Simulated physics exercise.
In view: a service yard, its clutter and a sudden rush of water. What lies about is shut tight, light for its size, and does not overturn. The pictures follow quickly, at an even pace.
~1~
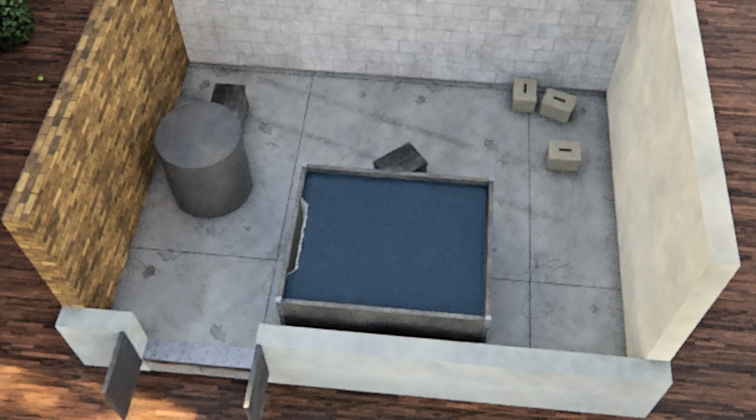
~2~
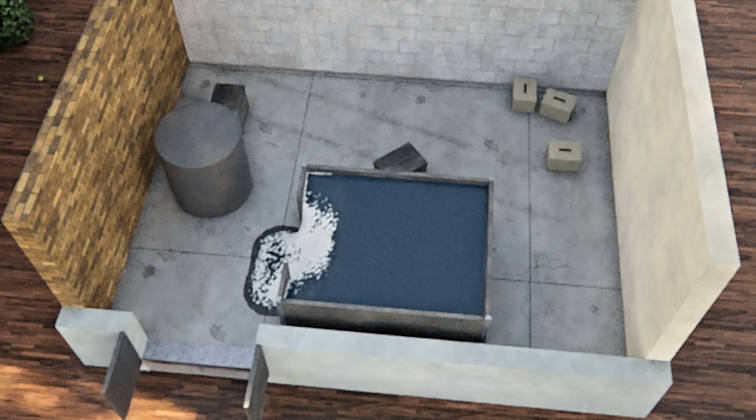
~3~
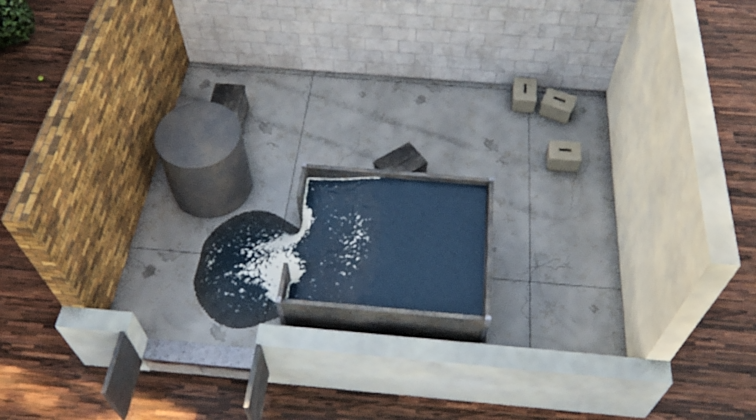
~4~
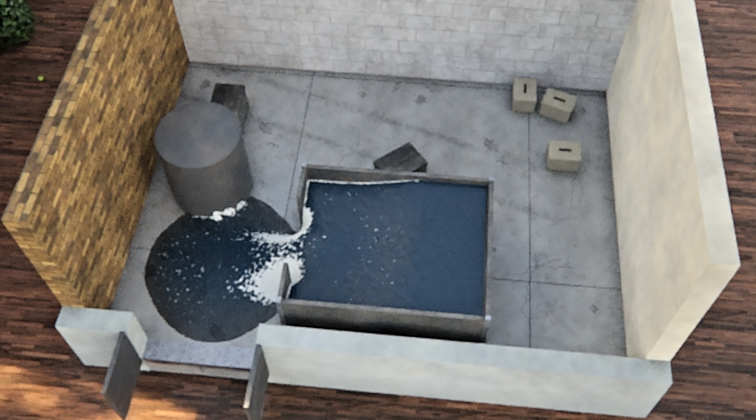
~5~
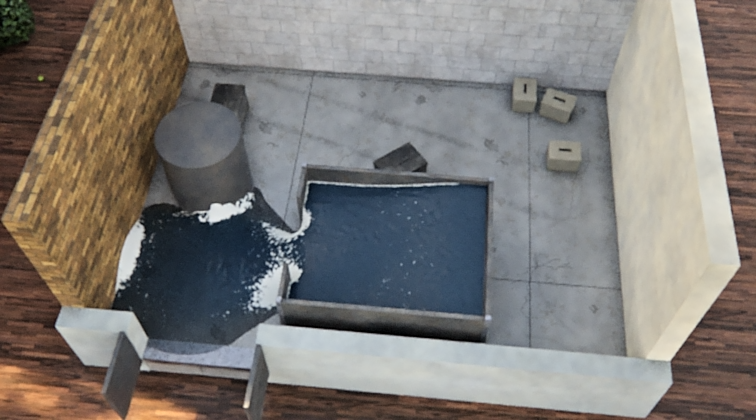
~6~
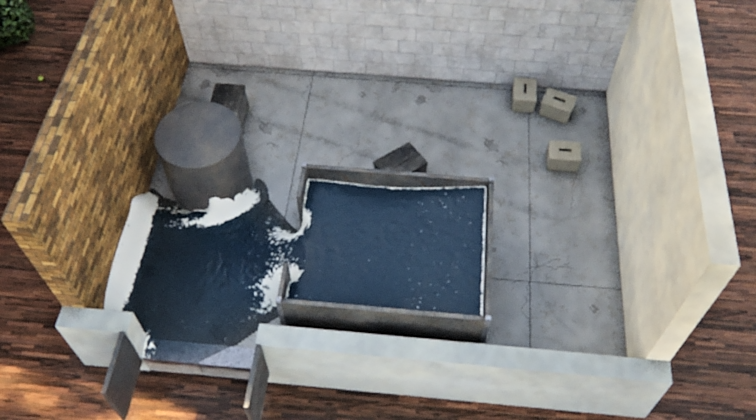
In a walled concrete yard, a tank of dark blue water stands among a large grey cylinder and several scattered blocks. Water bursts from the tank's left side in white froth, spreads across the floor, and laps against the cylinder and brick wall, while the cylinder and blocks stay still.
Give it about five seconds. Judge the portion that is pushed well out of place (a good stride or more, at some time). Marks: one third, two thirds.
It is between one and two thirds.
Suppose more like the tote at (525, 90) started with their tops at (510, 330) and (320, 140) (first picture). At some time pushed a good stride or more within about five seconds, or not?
As listed: Under that, yes.
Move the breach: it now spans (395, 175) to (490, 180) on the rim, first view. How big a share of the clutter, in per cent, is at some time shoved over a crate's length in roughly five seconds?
Close to 100 %.
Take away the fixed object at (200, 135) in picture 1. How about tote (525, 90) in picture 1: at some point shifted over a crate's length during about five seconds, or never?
For that one: That far or more.
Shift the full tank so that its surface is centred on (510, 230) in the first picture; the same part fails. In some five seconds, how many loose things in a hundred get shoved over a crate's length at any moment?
Some 20 per cent.
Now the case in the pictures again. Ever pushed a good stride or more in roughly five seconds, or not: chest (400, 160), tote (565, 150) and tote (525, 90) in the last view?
As listed: Never so far, no, pushed that far.
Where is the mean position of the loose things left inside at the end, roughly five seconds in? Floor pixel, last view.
Roughly at (502, 138).
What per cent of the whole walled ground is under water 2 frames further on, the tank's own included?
Close to 30 %.
A moment on, 0 of 5 are well off their spots; 0 afloat.
Next, 0 of 5 are well off their spots; 0 afloat.
Later, 1 of 5 are well off their spots; 1 afloat.
In the end, 2 of 5 are well off their spots, and 2 have been at some point; 2 afloat.
